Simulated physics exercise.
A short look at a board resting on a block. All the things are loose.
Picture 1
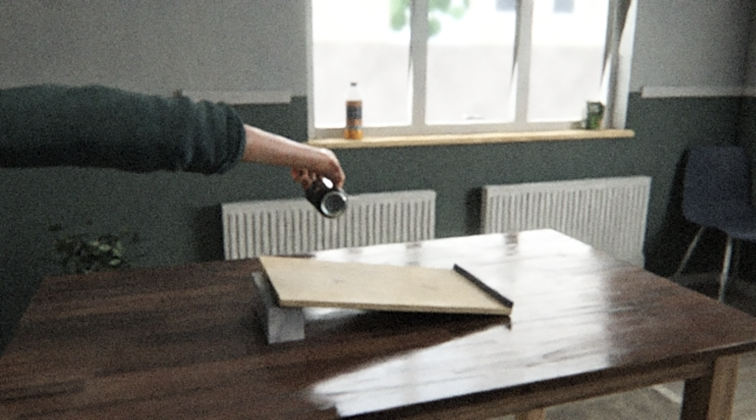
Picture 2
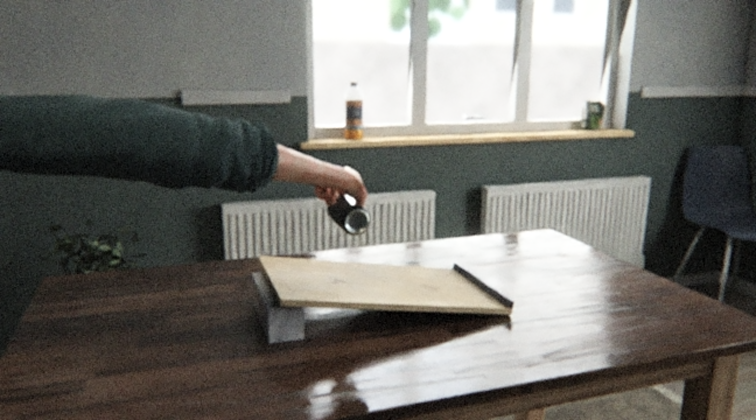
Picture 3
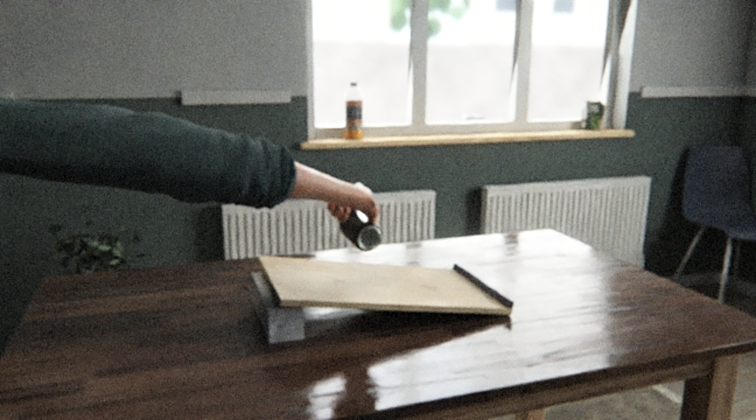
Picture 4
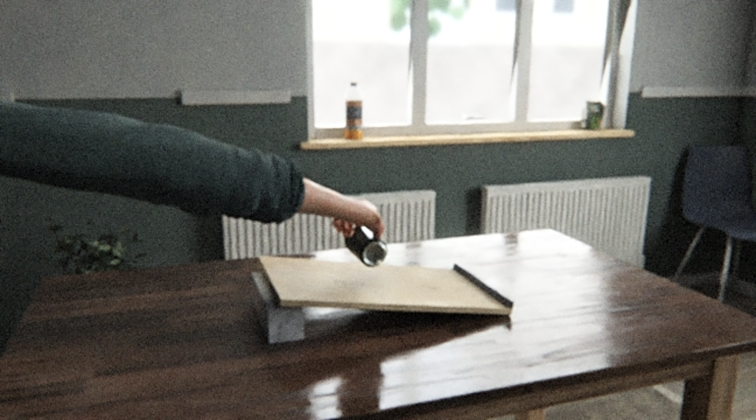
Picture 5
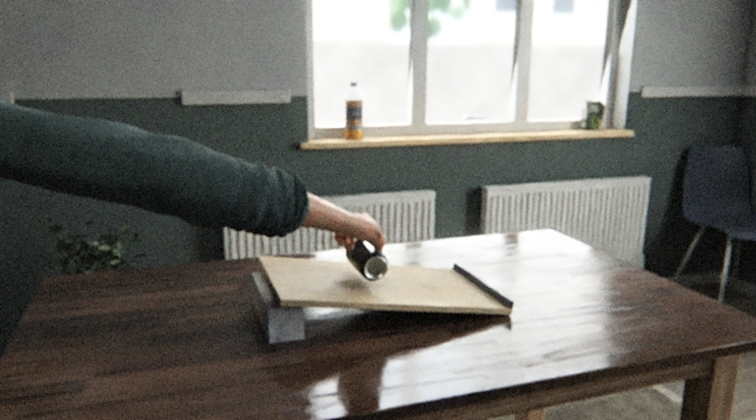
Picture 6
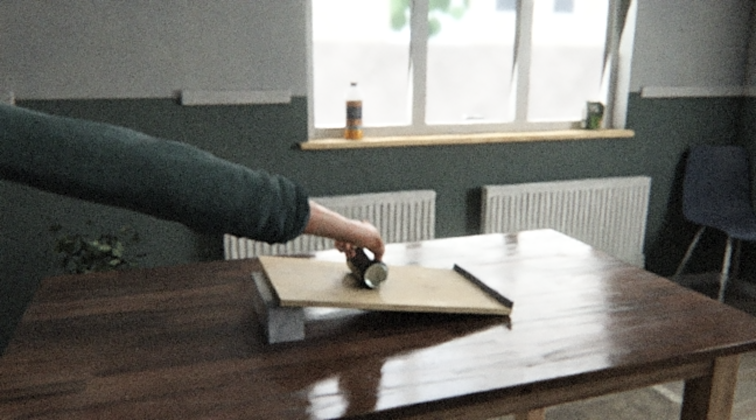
A grey-and-green room with a window, a wooden sill and two white radiators is seen from a still camera facing a dark, glossy wooden table. On it, a pale board rests tilted on a grey block at its left, with a dark strip across its lower right end. From the left, a dark-green-sleeved arm moves a black can rightward and down, setting it on its side on the board, still in hand.
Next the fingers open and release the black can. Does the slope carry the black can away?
The black can goes downhill.
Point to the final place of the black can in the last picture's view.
At about (470, 273).
Then, 0.40 s on from there, black can shifted about its own width near (384, 268).
Then, 0.70 s on from there, black can shifted well along near (436, 271).
Then, 0.80 s on from there, black can shifted well along near (460, 272).
Then, 1.00 s on from there, black can shifted well along near (471, 272).
In the end, moved from the start, black can. At the end, from the last picture's camera, black can near (470, 273). The black can slides or rolls down.
